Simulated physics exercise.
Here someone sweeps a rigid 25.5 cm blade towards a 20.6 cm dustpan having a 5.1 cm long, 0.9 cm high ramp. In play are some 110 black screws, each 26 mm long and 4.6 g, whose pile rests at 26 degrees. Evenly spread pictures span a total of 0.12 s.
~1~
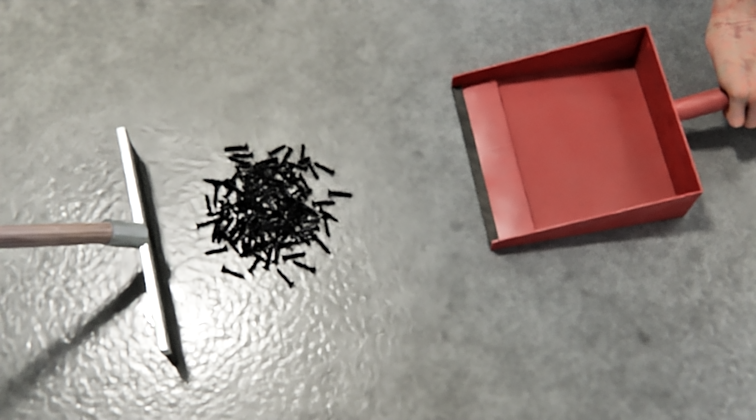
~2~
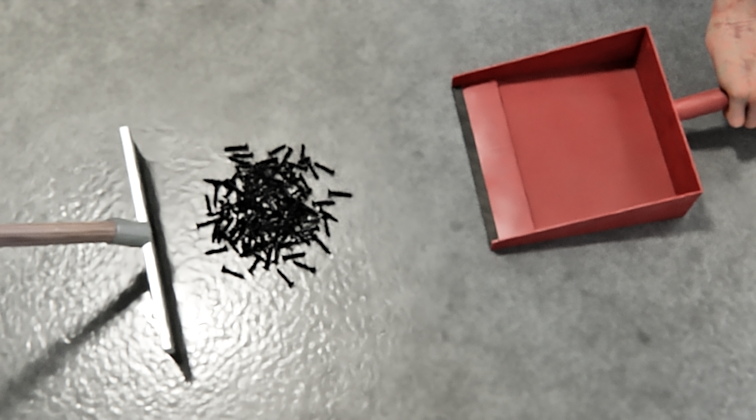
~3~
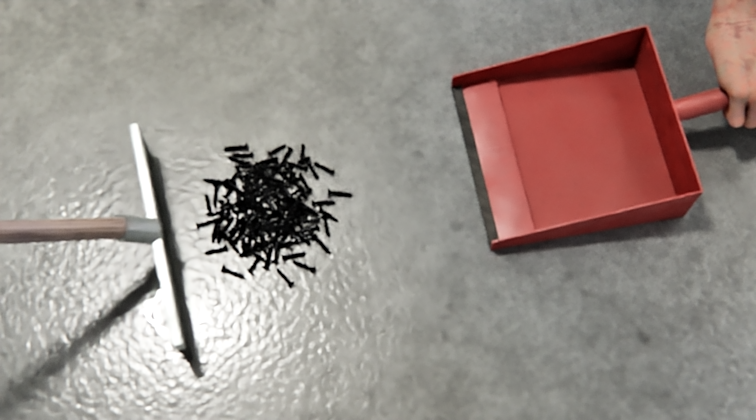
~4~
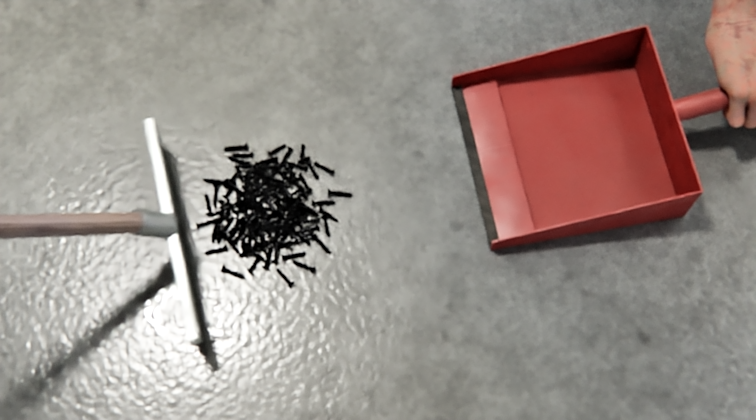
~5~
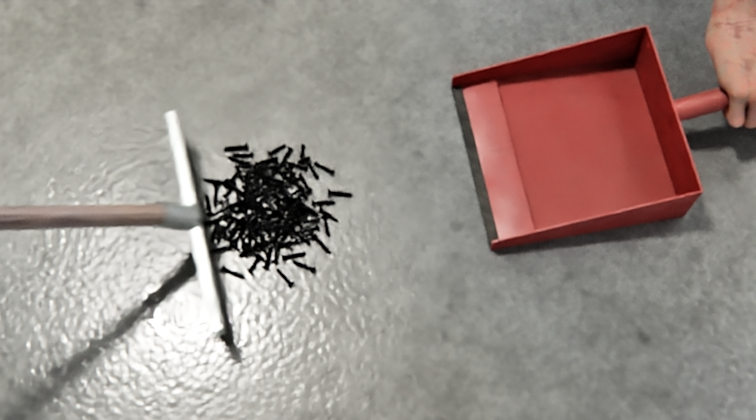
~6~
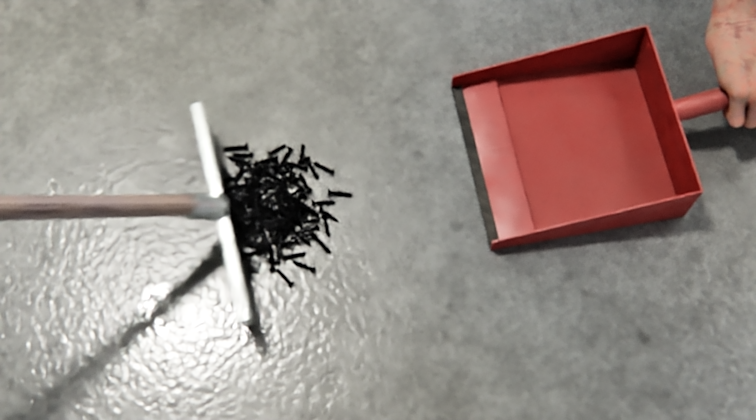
The clip shows a long-handled blade sliding right across a wet-looking grey floor, reaching a pile of black screws and pushing its left side rightward, while a hand at right holds a red dustpan still.
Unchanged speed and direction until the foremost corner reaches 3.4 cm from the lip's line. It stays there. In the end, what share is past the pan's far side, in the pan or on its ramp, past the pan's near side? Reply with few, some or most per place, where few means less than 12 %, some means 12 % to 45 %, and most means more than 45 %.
Far side = few, pan = most, near side = few.
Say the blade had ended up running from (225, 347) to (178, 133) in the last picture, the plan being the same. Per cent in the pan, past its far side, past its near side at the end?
The pan gets 40, the far side 5 and the near side 10.
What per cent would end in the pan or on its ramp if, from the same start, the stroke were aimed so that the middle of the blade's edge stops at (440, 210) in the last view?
I'd expect around 65 per cent.
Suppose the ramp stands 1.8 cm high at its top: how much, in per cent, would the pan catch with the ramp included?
Near 55 per cent, then.
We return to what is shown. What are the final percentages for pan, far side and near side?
The far side gets 5, the pan 70 and the near side 0.
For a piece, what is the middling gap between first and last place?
Median: Approx. 28 cm.
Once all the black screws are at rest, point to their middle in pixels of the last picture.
Centre at rest, approx.: (493, 137) px.
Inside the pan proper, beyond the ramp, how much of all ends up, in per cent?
Some 45 per cent.
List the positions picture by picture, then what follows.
In the first picture, blade from (165, 350) to (124, 136), moved 0.0 cm, 0 of the pieces shifted so far; middle of the pieces at (271, 207); pan at (581, 147).
In the second picture, blade from (169, 348) to (127, 135), moved 0.4 cm, 0 of the pieces shifted so far; middle of the pieces at (271, 207).
In the third picture, blade from (179, 345) to (136, 132), moved 1.4 cm, 0 of the pieces shifted so far; middle of the pieces at (271, 207).
In the fourth picture, blade from (195, 339) to (151, 127), moved 3.1 cm, 0 of the pieces shifted so far; middle of the pieces at (271, 207).
In the fifth picture, blade from (218, 330) to (173, 120), moved 5.6 cm, 2 of the pieces shifted so far; middle of the pieces at (271, 207).
In the sixth picture, blade from (246, 320) to (199, 111), moved 8.5 cm, 46 of the pieces shifted so far; middle of the pieces at (273, 207); pan at (581, 147).
Then, 0.11 s after the last picture, middle of the blade 14 cm from the lip; 0 % over the lip, far side 0 %, near side 0 %.
Then, 0.18 s after the last picture, middle of the blade 7 cm from the lip; 0 % over the lip, far side 5 %, near side 0 %.
Then, 0.39 s after the last picture, middle of the blade 4 cm from the lip; 75 % over the lip, far side 5 %, near side 0 %.
In the end, far side 5 %, pan 70 %, near side 0 %, in front of the lip or behind the blade 20 %.
